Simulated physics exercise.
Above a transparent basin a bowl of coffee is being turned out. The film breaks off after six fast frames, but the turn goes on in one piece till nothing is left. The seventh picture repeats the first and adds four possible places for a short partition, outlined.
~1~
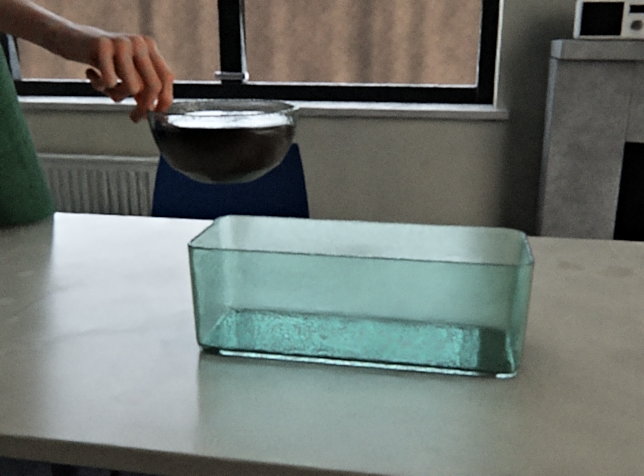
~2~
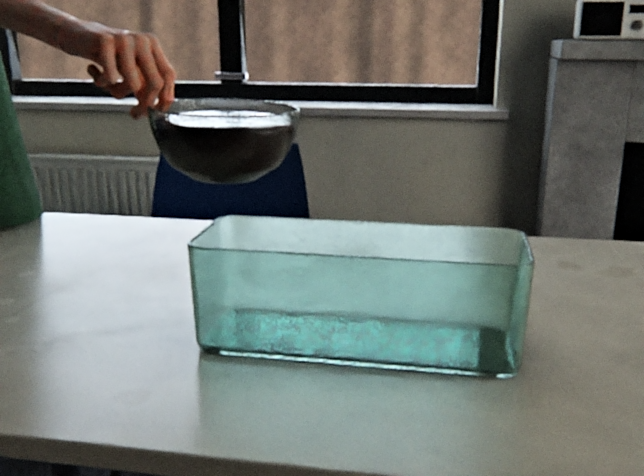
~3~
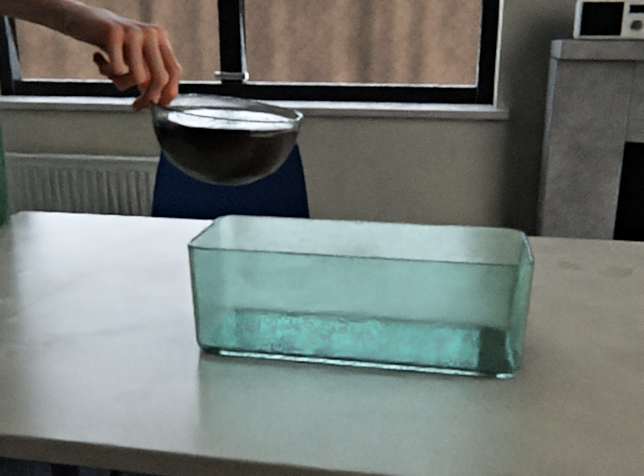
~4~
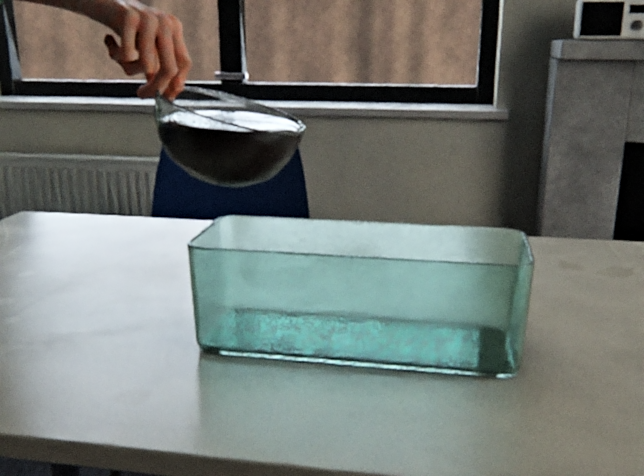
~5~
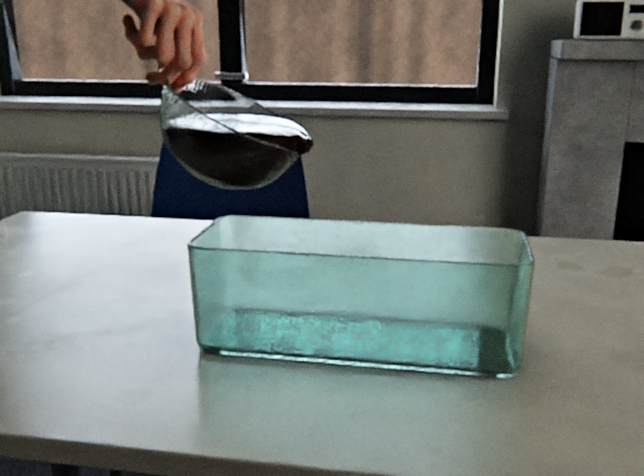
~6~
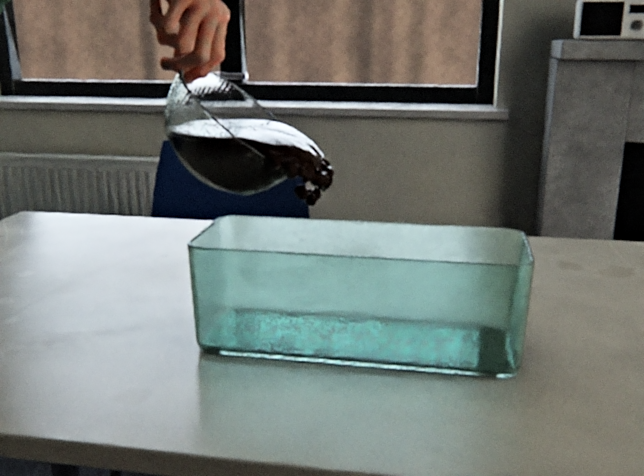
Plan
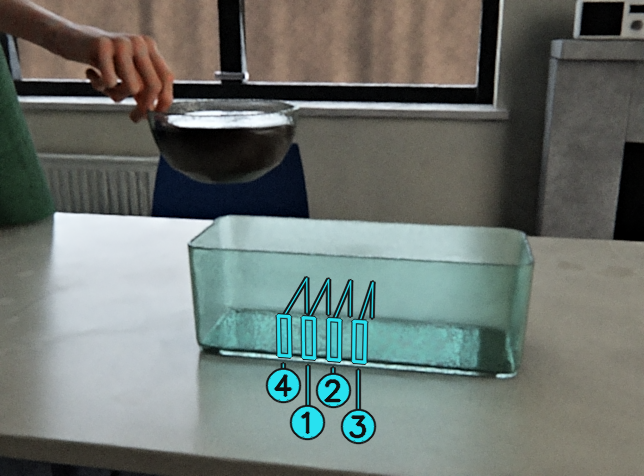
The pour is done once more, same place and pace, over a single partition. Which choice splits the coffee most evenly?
2 is best.
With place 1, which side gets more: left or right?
More ends on the right.
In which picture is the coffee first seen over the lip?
Picture 5.
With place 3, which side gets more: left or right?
More ends on the left.
In cyan, 1 at (307, 366); 2 at (333, 368); 3 at (358, 370); 4 at (283, 363).
With 1, about 28 % ends left of the wall and 70 % right of it.
With 2, about 49 % ends left of the wall and 48 % right of it; 3 % is lost outside.
With 3, about 73 % ends left of the wall and 22 % right of it; 5 % is lost outside.
With 4, about 16 % ends left of the wall and 82 % right of it.
